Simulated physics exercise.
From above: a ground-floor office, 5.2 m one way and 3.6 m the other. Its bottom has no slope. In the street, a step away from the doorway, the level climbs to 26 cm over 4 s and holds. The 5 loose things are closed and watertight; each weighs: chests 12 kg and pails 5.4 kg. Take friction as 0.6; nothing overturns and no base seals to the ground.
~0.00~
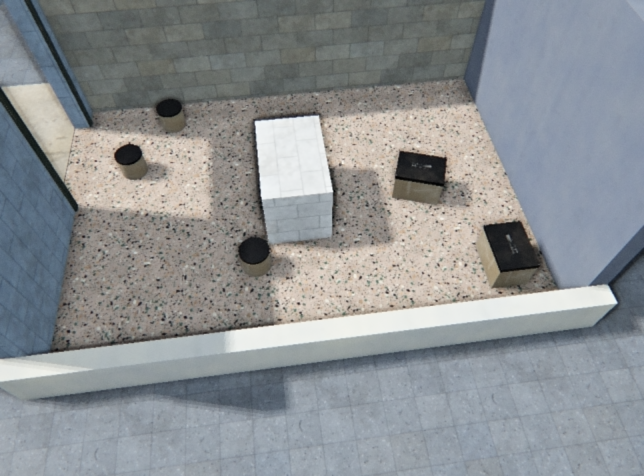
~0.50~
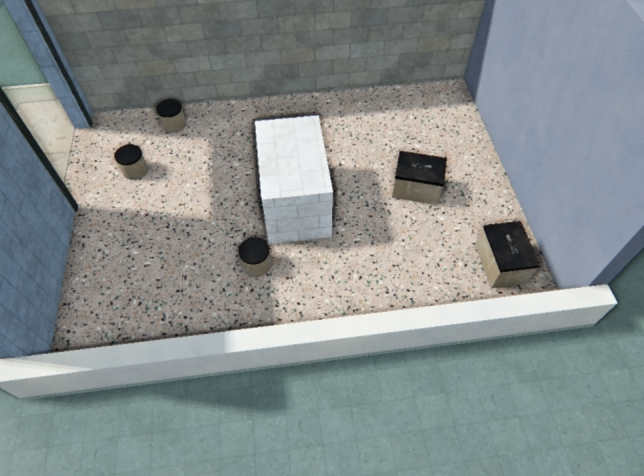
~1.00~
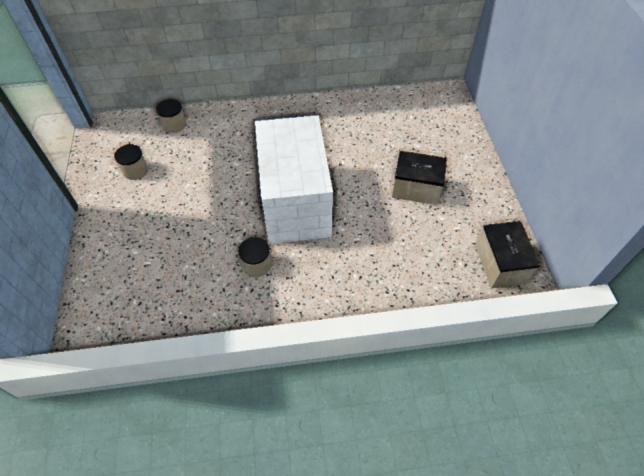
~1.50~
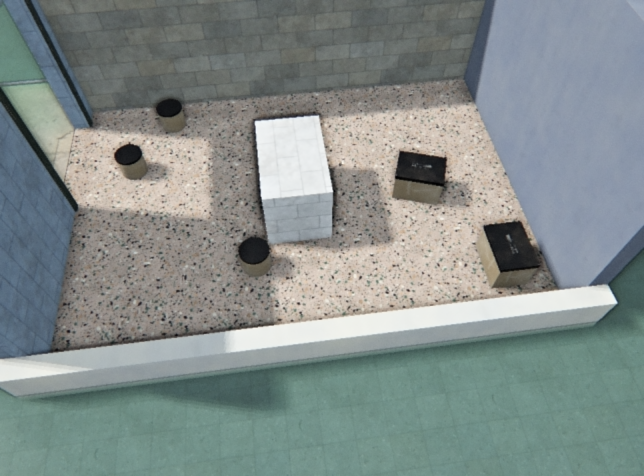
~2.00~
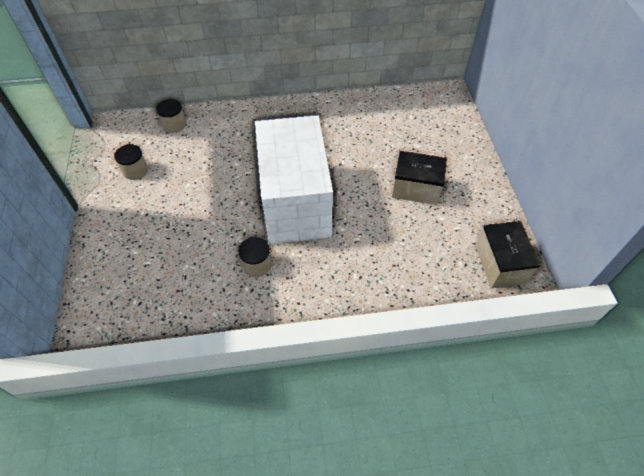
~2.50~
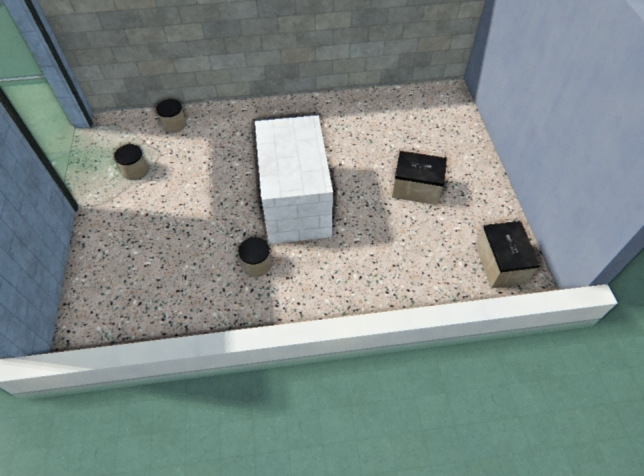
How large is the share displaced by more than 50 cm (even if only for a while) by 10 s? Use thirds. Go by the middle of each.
It is two thirds or above.
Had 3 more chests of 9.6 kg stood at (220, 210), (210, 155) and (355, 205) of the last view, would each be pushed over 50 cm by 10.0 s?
In turn: Over, over, short of it.
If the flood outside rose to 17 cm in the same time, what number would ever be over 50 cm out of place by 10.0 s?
Then 2.
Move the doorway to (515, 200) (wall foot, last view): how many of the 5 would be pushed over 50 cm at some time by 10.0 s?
Then 3.
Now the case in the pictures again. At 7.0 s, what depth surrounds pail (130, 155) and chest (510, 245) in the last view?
Roughly 8 and 0 cm.
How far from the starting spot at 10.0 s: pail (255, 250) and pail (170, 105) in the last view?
In turn: 140 cm, 450 cm.
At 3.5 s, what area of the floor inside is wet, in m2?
About 3.5 m2.
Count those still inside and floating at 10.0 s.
At that moment 5.
After 3.5 s 1 of 5 are over 50 cm from their spots; 0 afloat.
After 4.5 s 2 of 5 are over 50 cm from their spots; 0 afloat.
After 7.0 s 3 of 5 are over 50 cm from their spots; 3 afloat.
After 10.0 s 4 of 5 are over 50 cm from their spots, and 4 have been at some point; 5 afloat.
